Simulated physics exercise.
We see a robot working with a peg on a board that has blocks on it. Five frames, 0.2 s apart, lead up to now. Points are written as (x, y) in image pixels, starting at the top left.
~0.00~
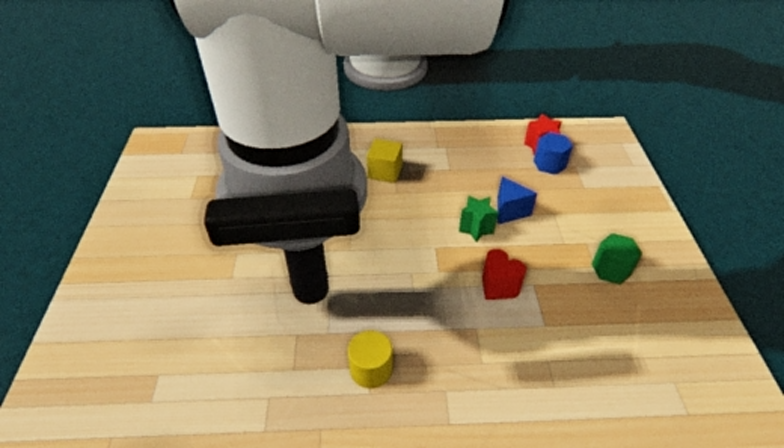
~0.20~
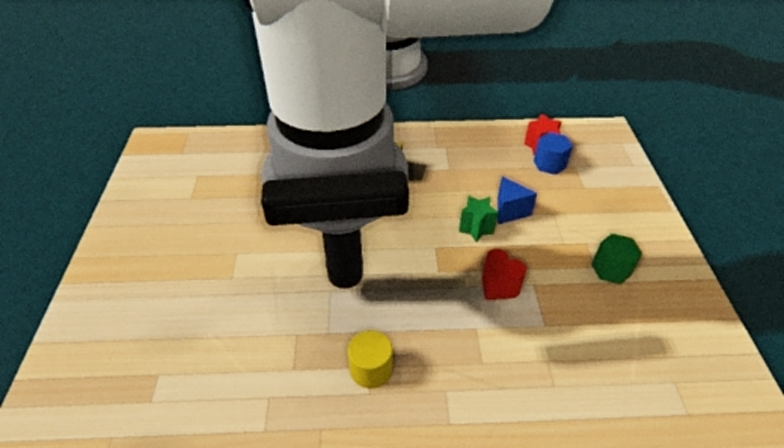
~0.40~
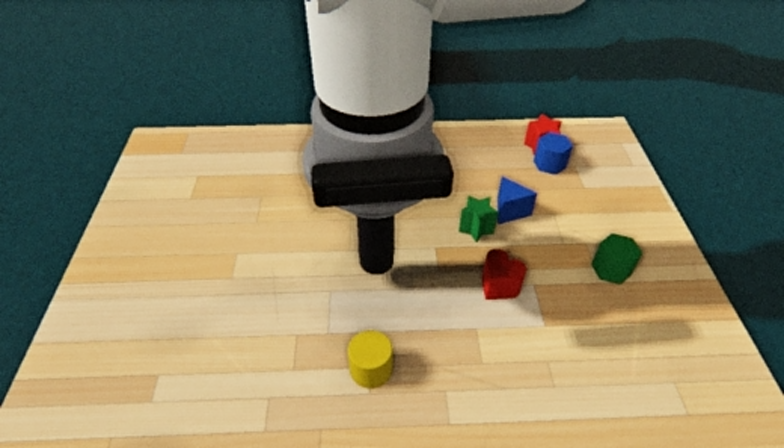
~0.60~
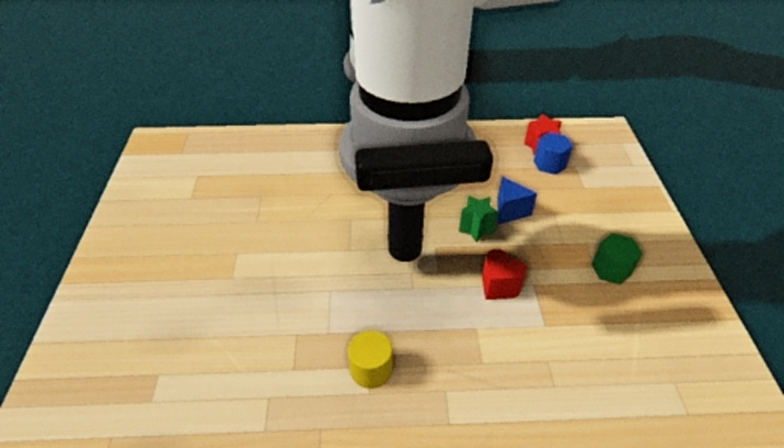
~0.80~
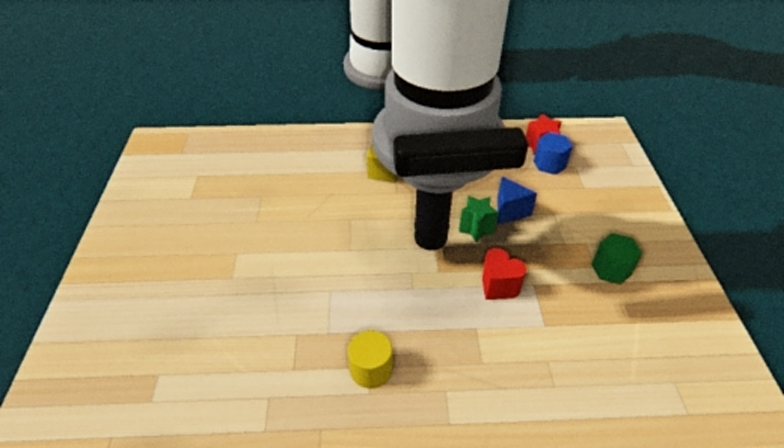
On a wooden board, a robot arm moves its black peg right past scattered colored blocks.
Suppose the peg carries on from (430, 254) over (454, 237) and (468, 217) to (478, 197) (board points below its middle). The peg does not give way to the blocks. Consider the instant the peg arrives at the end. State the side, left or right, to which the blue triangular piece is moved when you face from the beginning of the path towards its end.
Answer: Right.
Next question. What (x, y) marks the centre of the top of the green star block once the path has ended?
Answer: (508, 175).
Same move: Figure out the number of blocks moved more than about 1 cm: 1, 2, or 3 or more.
The result: Two blocks.
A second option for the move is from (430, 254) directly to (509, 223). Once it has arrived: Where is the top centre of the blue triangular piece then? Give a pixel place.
My estimate: (546, 172).
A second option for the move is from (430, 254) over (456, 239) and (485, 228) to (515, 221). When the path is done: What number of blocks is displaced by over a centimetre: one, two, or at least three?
It should be two, as far as I can tell.
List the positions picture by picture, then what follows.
The first frame shows peg tip at (311, 291); block tops, green star block at (480, 206); red heart-shaped block at (504, 265); blue triangular piece at (514, 190).
The second frame shows peg at (346, 276); blocks unchanged.
The third frame shows peg at (377, 263); blocks unchanged.
The fourth frame shows peg at (405, 250); blocks unchanged.
The fifth frame shows peg at (431, 239); green star block at (480, 206); red heart-shaped block at (504, 265); blue triangular piece at (514, 190).
On the path given first. One third of the way, peg at (456, 223); green star block at (482, 204), turned 15° clockwise.
Two thirds of the way, peg at (470, 202); green star block at (496, 187), turned 30° clockwise; blue triangular piece at (525, 185), turned 15° clockwise.
At the end, peg at (480, 182); green star block at (508, 175), turned 50° clockwise; red heart-shaped block in place; blue triangular piece at (536, 183), turned 30° clockwise.
